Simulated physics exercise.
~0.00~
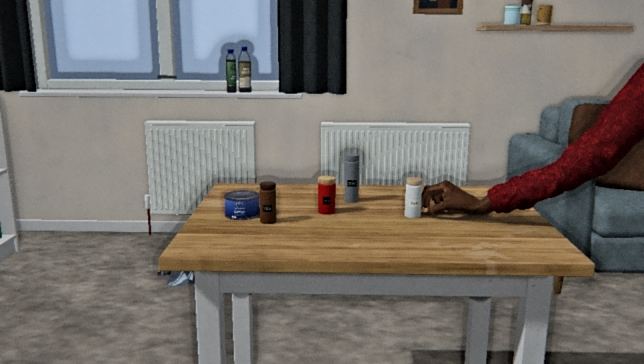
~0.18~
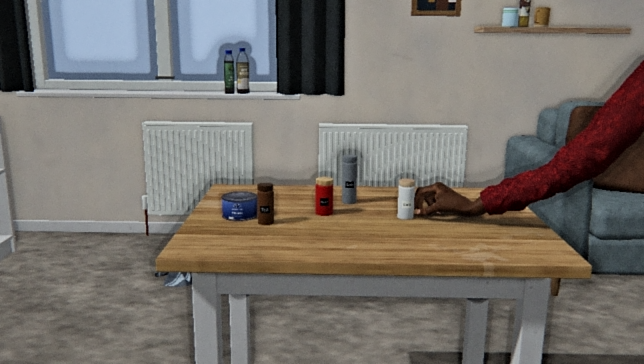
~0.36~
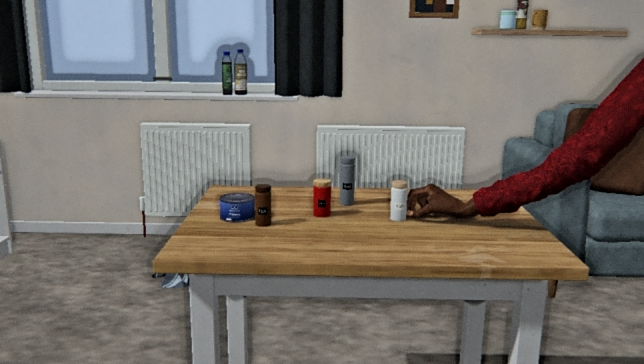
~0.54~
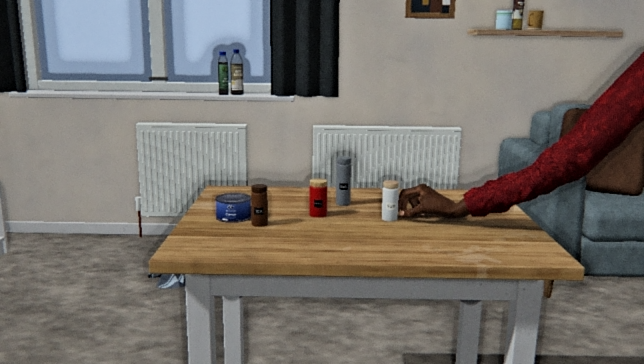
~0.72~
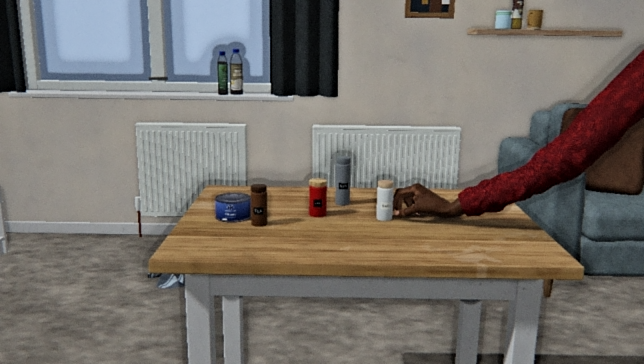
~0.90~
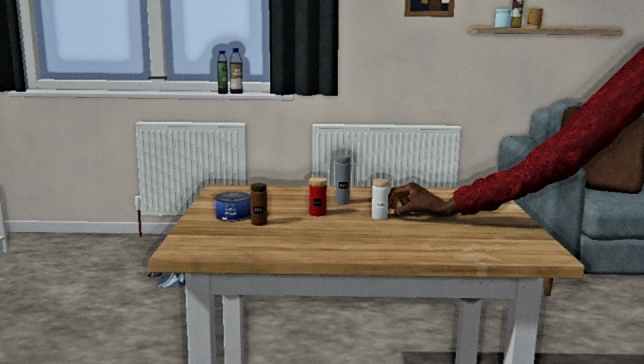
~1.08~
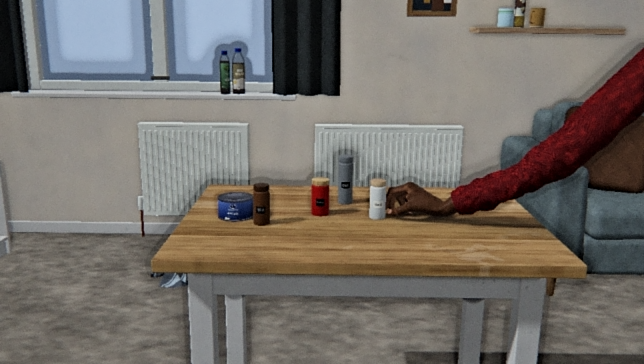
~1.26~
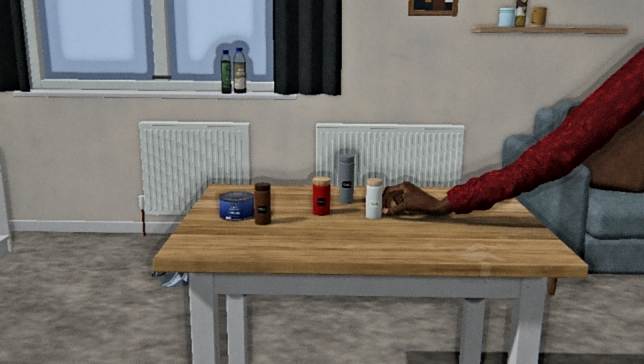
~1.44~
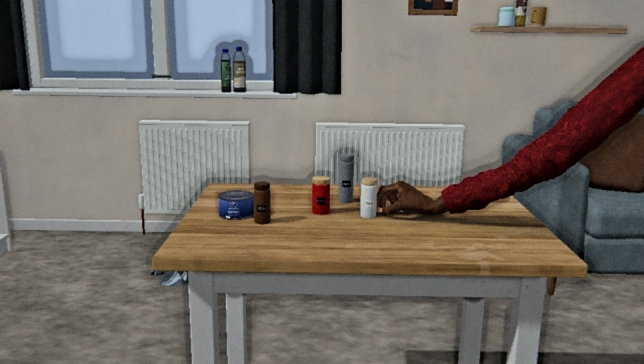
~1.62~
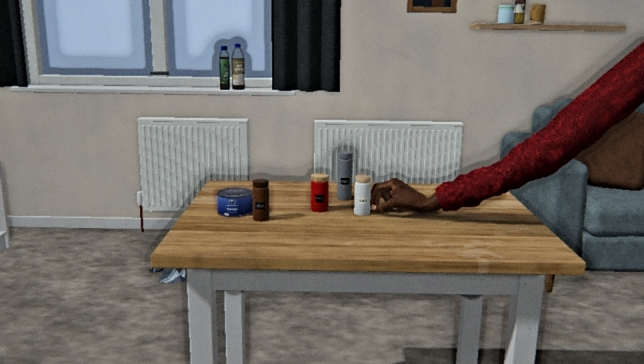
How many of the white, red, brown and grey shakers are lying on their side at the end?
None of them are. The white, red, brown and grey shakers all still stand upright on the table.
